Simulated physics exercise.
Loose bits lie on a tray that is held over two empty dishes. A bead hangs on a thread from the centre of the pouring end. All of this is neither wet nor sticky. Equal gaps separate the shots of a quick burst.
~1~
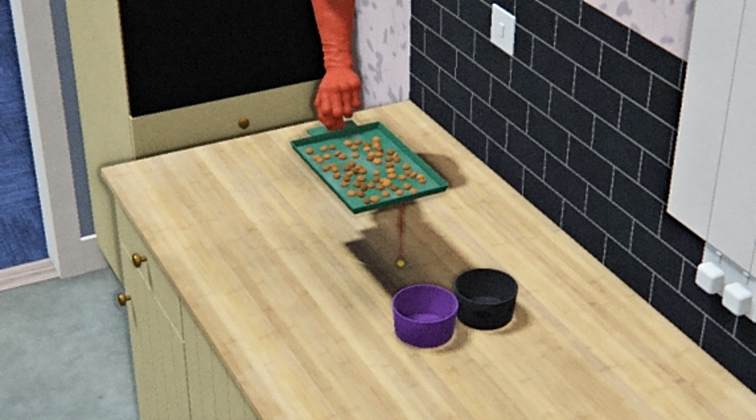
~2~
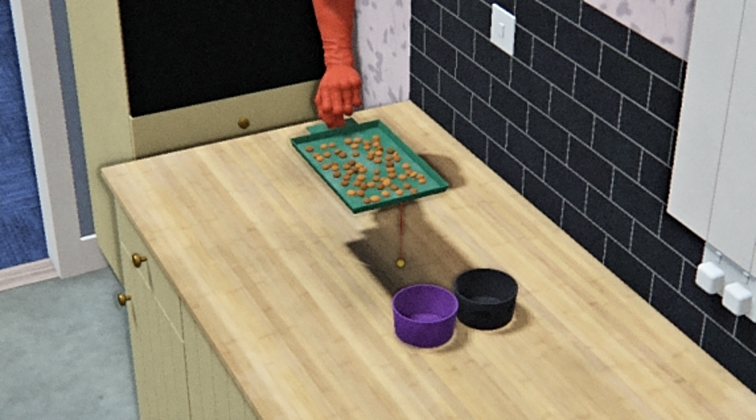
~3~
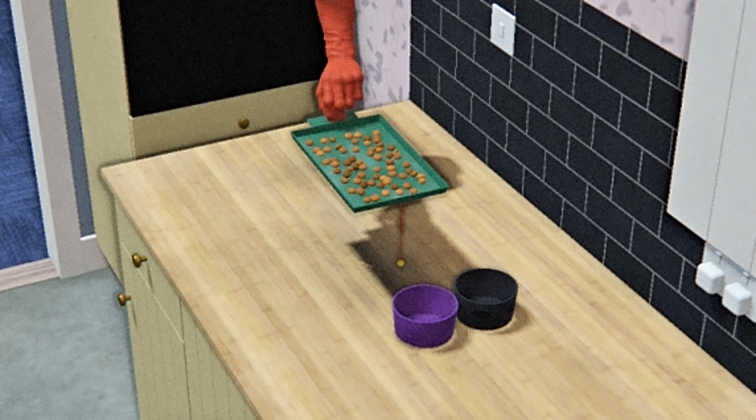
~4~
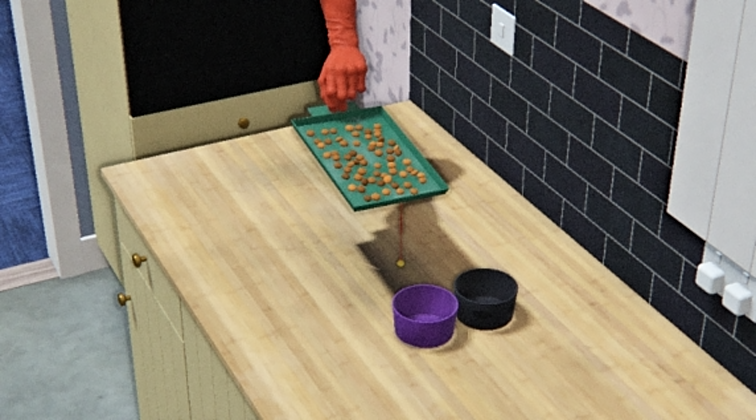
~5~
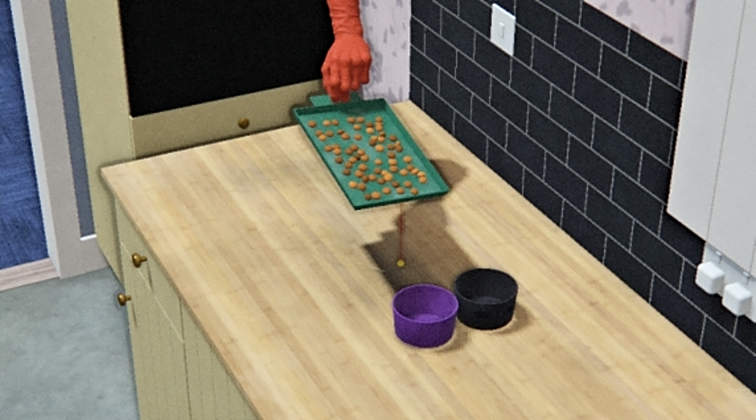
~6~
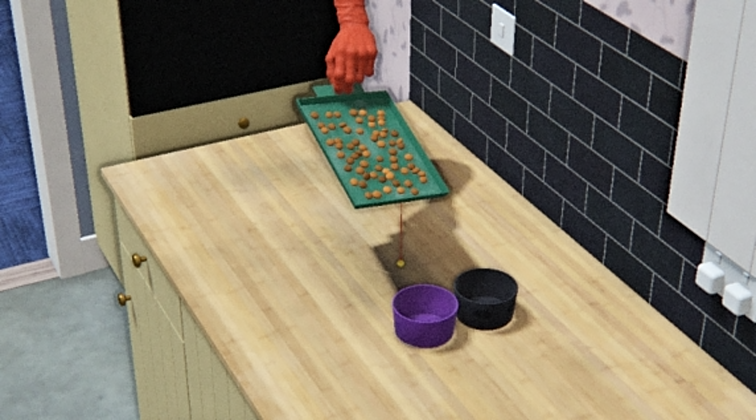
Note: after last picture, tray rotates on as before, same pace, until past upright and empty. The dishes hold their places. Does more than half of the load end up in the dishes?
No.
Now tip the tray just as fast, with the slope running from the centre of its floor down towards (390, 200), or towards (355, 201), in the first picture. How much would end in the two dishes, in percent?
10 % and 0 %.
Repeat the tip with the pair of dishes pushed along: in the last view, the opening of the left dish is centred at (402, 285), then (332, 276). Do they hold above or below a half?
Result, first setup: A majority share; second setup: A minority share.
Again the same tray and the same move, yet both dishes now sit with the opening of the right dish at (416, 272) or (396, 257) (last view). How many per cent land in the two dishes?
Around 50 and around 0 per cent, in that order.
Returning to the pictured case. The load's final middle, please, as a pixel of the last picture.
About (448, 296).
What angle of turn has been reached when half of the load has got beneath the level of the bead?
Roughly 95 degrees of tilt.
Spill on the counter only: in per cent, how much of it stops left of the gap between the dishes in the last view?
Around 60 %.
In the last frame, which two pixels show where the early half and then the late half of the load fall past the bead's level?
Earlier portion about (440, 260); later portion about (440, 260).
Soon, tray tipped steeply; most on the tray; a small part in the air.
A while on, tray tipped past a quarter turn; a stray few on the tray; a stray few in the left dish; a stray few in the right dish; about two thirds outside both; about a quarter in the air.
Towards the end, tray tipped past a quarter turn; a small part in the left dish; a stray few in the right dish; nearly all outside both.
Finally, tray tipped past a quarter turn; a small part in the left dish; a stray few in the right dish; nearly all outside both.
